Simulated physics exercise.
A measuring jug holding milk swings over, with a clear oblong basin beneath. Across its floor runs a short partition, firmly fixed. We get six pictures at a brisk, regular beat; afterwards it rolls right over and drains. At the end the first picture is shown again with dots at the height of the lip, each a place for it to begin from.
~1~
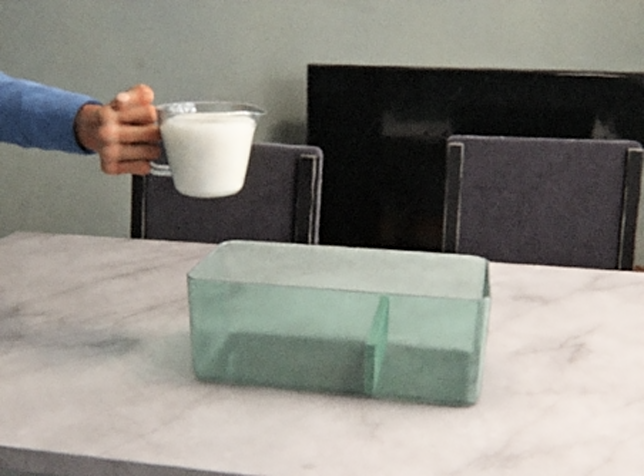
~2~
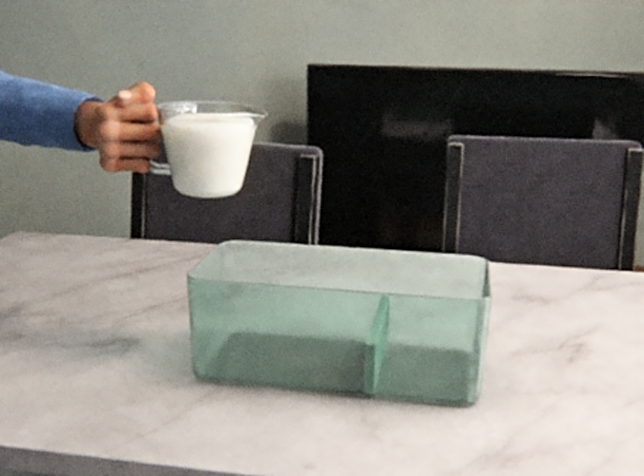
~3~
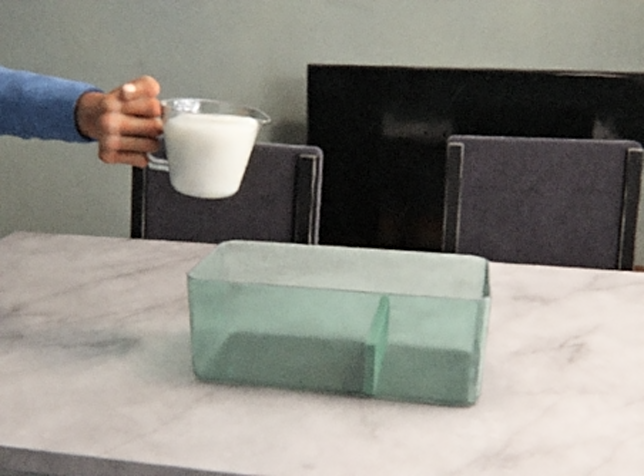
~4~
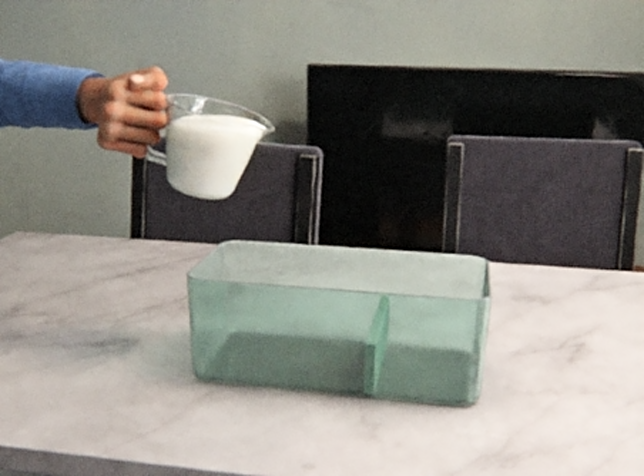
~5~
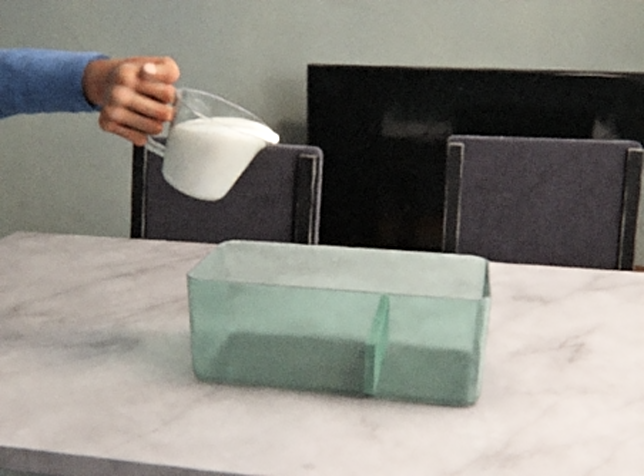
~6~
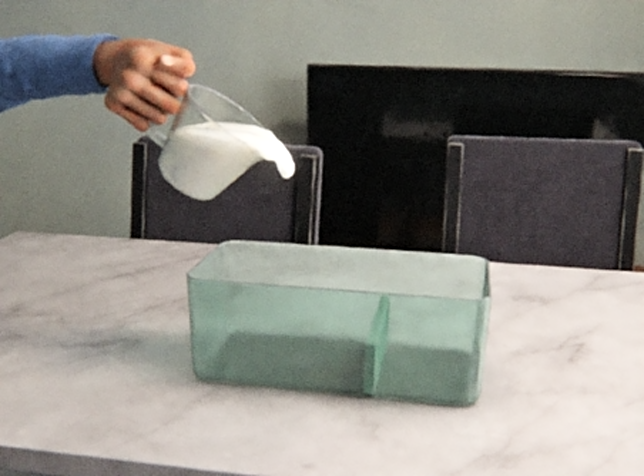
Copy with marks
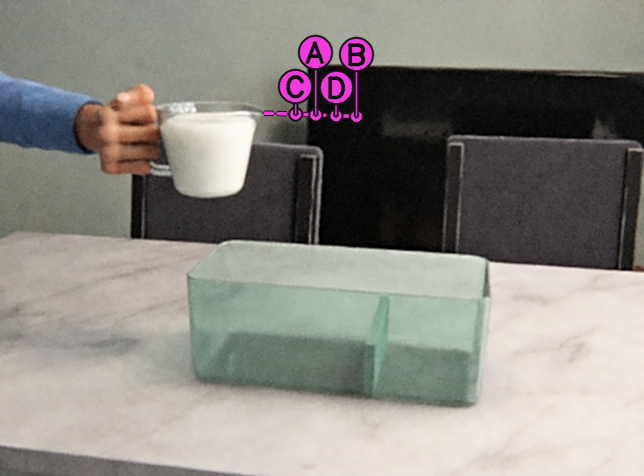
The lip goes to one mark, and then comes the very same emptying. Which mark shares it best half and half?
Choose D.
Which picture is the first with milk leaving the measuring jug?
Picture 5.
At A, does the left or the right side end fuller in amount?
The left one.
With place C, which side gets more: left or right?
The left side.
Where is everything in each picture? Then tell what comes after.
The first frame shows upright, lip at (265, 113); basin from (194, 376) to (480, 403); top of the wall at (378, 320); nothing has left yet.
The second frame shows upright, lip at (266, 114); nothing has left yet.
The third frame shows tipped about 7°, lip at (269, 120); nothing has left yet.
The fourth frame shows tipped about 15°, lip at (272, 129); nothing has left yet.
The fifth frame shows tipped about 25°, lip at (275, 142); milk is over the lip, down to (275, 142).
The sixth frame shows tipped about 37°, lip at (276, 157); milk is over the lip, down to (287, 174).
In magenta, A at (315, 114); B at (356, 116); C at (295, 114); D at (336, 115).
For place A, about 83 % ends left of the wall and 16 % right of it.
For place B, about 20 % ends left of the wall and 80 % right of it.
For place C, about 95 % ends left of the wall and 3 % right of it.
For place D, about 50 % ends left of the wall and 50 % right of it.
